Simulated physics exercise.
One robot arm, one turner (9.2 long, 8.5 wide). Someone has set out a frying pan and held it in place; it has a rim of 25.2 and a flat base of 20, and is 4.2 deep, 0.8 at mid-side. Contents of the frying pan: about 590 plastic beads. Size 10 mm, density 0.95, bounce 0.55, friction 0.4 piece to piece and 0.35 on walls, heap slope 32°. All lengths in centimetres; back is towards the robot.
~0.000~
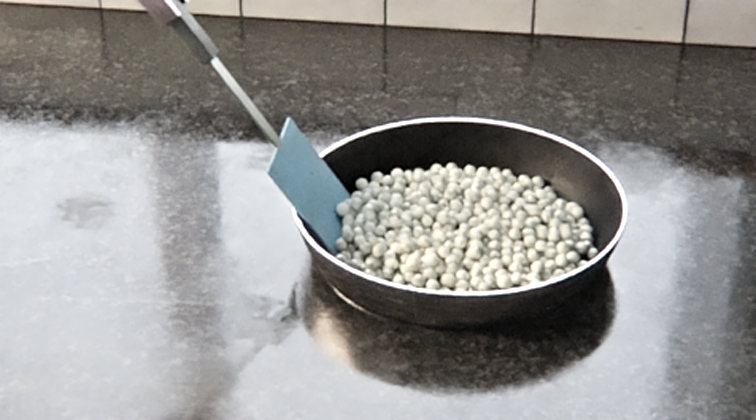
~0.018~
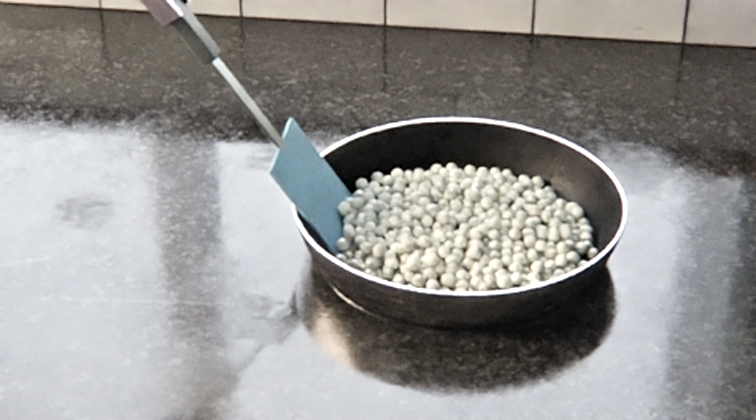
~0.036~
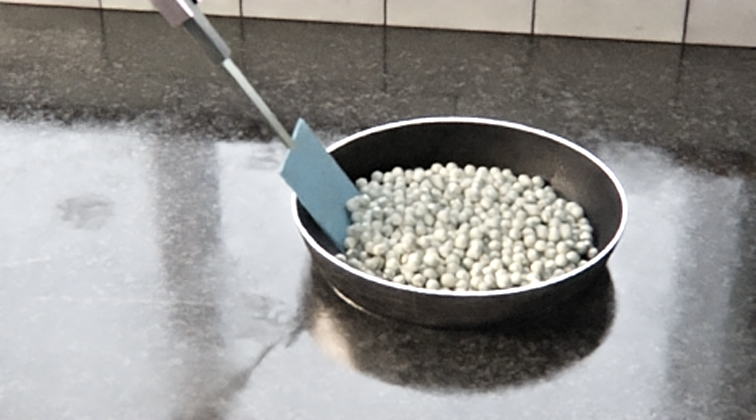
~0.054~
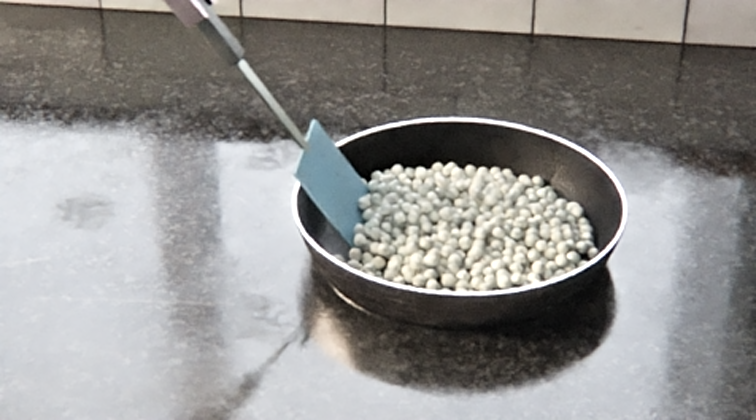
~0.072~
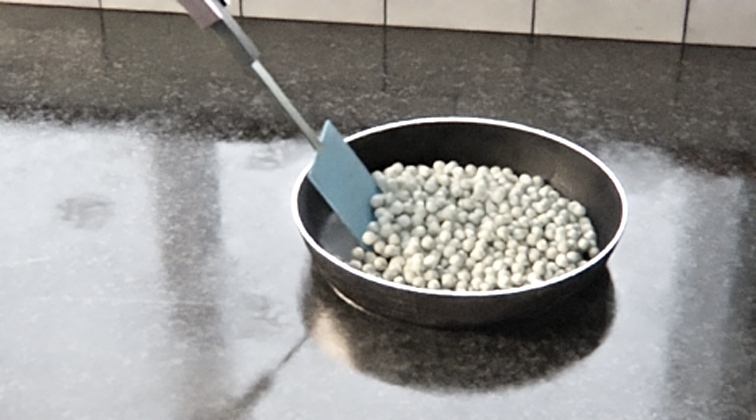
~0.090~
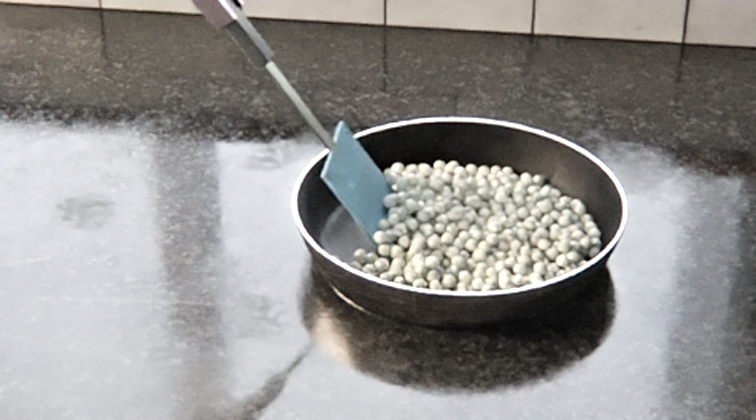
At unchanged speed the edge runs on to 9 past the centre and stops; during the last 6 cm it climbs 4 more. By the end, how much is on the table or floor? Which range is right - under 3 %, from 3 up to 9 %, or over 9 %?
Right range: From 3 up to 9 %.
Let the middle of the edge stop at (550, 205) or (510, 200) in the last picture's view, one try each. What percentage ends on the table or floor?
Around 0 per cent for the first try and 0 per cent for the second.
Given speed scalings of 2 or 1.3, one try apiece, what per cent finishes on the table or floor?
Roughly 20 % and roughly 15 %.
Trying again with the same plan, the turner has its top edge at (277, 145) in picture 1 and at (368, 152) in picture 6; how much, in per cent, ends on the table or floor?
Around 15 per cent finishes there.
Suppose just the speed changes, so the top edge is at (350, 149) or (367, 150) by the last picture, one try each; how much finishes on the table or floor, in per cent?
About 15 and 15 percent.
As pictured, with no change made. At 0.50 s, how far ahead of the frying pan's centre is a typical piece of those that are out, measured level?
That distance is around 18 cm.
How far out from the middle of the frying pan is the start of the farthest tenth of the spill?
About 40 cm.
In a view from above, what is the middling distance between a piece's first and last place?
Near 3 cm, measured level.
After 0.17 s, sloping 55°, highest piece 4 above the table; 592 in the frying pan.
After 0.26 s, sloping 55°, highest piece 5 above the table; 592 in the frying pan.
After 0.50 s, sloping 55°, highest piece 5 above the table; 557 in the frying pan, 35 on the table or floor.
After 1.55 s, sloping 55°, highest piece 5 above the table; 557 in the frying pan, 35 on the table or floor.
At rest, 557 in the frying pan, 35 on the table or floor. That is 6 % on the table or floor.
